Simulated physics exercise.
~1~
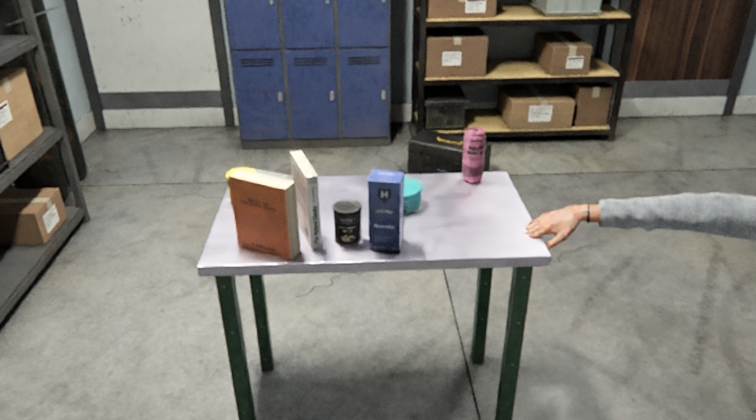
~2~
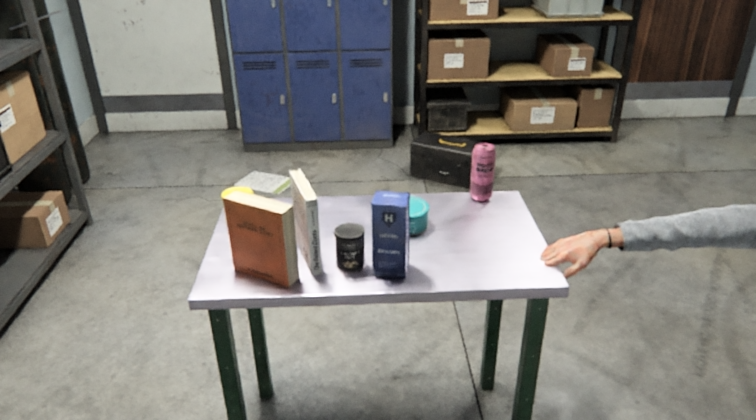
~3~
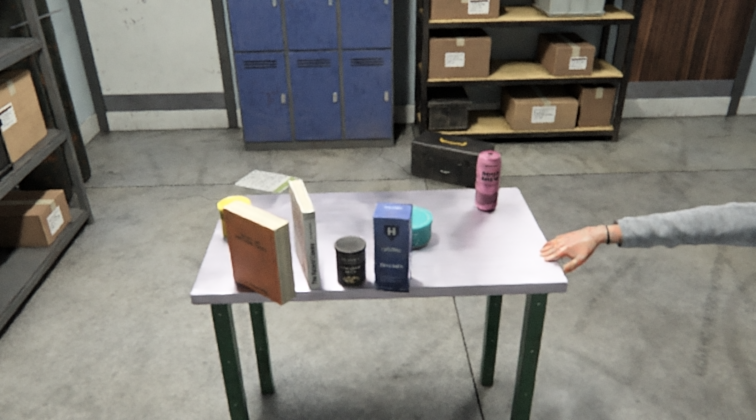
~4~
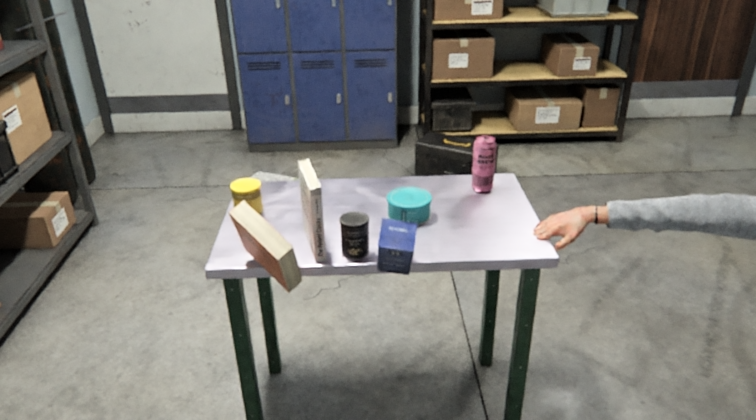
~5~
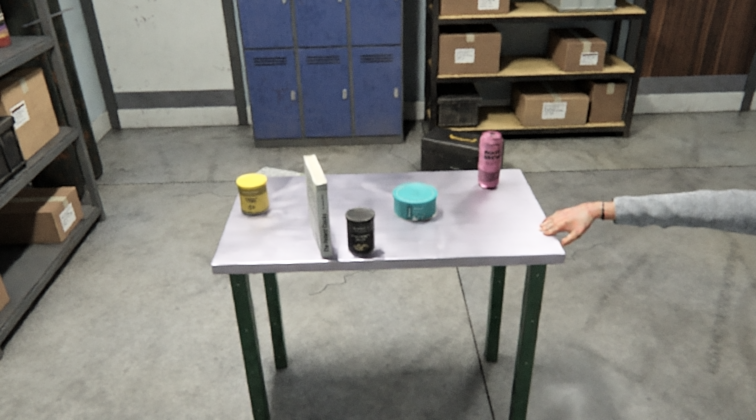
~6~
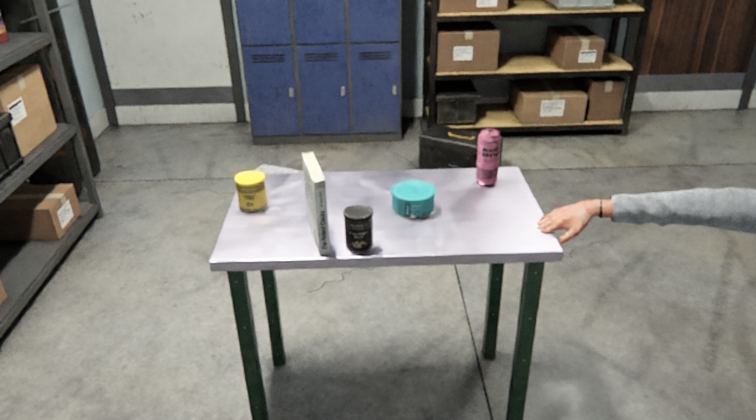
A small table slid forward and jerked back beside a resting hand, and the orange book and blue box tipped and dropped off the front edge, leaving the white book, black, yellow and turquoise tubs and pink can on top.
